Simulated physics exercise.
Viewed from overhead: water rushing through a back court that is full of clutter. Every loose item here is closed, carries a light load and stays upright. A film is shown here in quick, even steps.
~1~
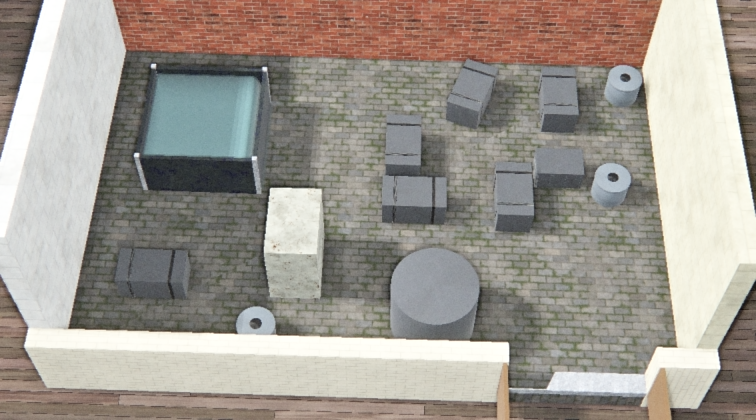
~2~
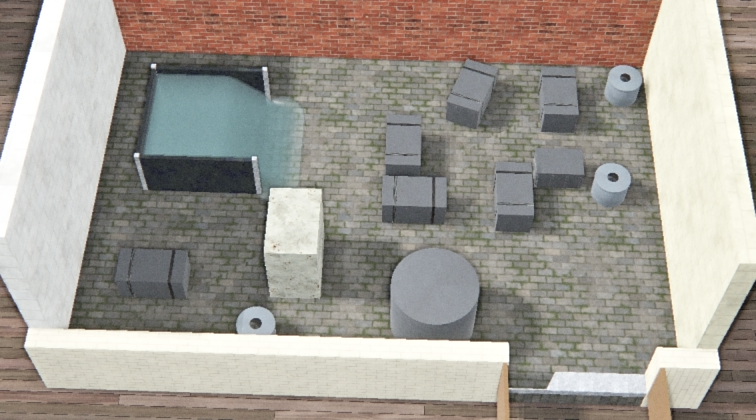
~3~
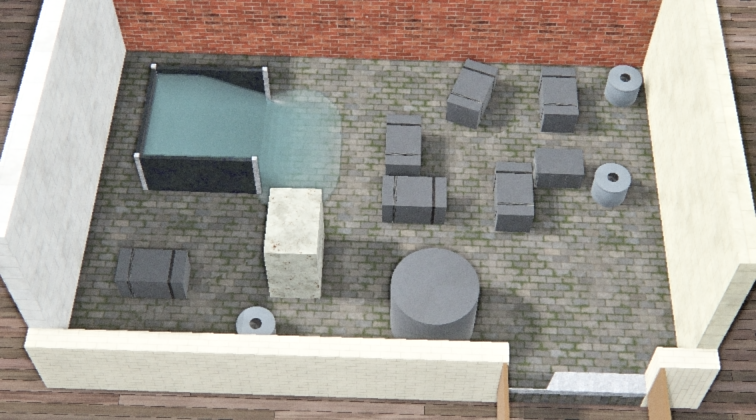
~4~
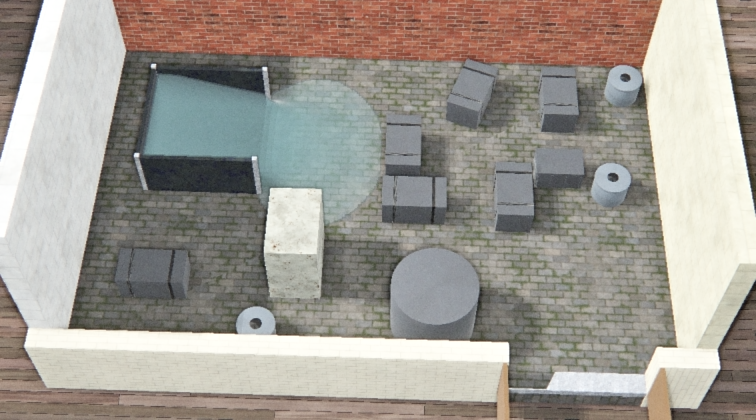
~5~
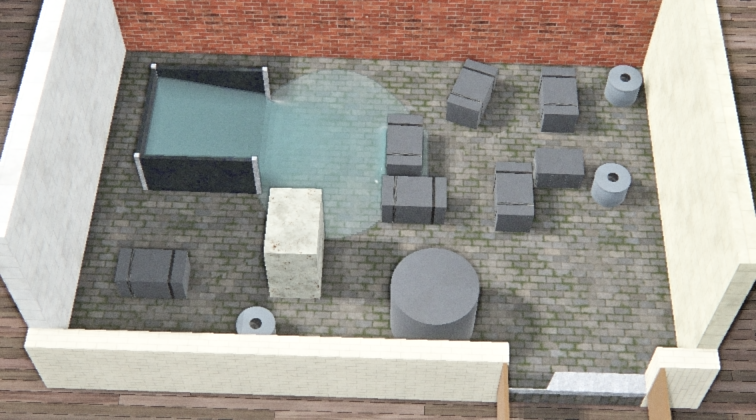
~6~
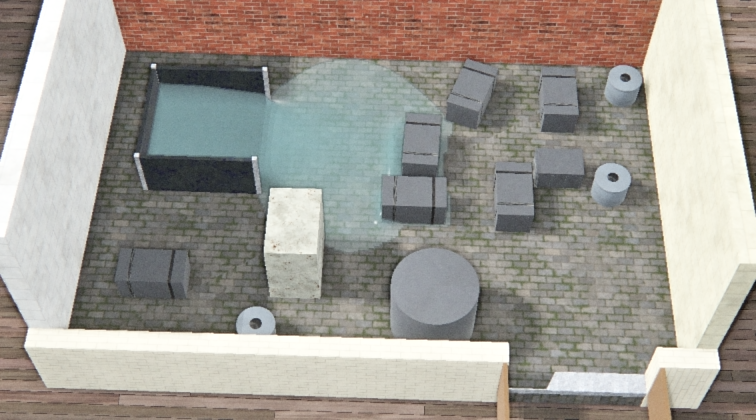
Water pours rightward from an open-sided tank, spreads across paving, and nudges one grey trunk right.
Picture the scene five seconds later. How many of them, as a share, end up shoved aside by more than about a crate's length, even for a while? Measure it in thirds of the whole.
The share is two thirds or more of the whole.
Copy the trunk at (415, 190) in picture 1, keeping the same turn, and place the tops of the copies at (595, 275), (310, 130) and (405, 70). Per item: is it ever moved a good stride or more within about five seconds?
Results - 1: Ends up far away; 2: Ends up far away; 3: Ends up far away.
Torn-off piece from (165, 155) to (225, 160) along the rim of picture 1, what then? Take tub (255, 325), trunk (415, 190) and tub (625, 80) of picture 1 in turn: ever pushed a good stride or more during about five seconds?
Went past that, fell short, fell short.
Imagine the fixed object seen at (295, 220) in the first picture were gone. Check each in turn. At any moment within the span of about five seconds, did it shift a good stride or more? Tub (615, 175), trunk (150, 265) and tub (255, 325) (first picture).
Item one went the distance, item two stayed under the mark, item three stayed under the mark.
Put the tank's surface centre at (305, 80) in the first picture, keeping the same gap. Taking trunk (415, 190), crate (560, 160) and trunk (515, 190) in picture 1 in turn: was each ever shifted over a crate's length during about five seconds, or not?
Well, in order they come out as stayed within it, moved that far and moved that far.
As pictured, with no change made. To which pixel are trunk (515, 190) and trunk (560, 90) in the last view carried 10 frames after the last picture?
Estimated positions: (606, 224) and (606, 86), approximately.
A moment on, 1 of 10 are well off their spots; 0 afloat.
Next, 6 of 10 are well off their spots; 2 afloat.
Later, 6 of 10 are well off their spots; 7 afloat.
In the end, 7 of 10 are well off their spots, and 8 have been at some point; 7 afloat.
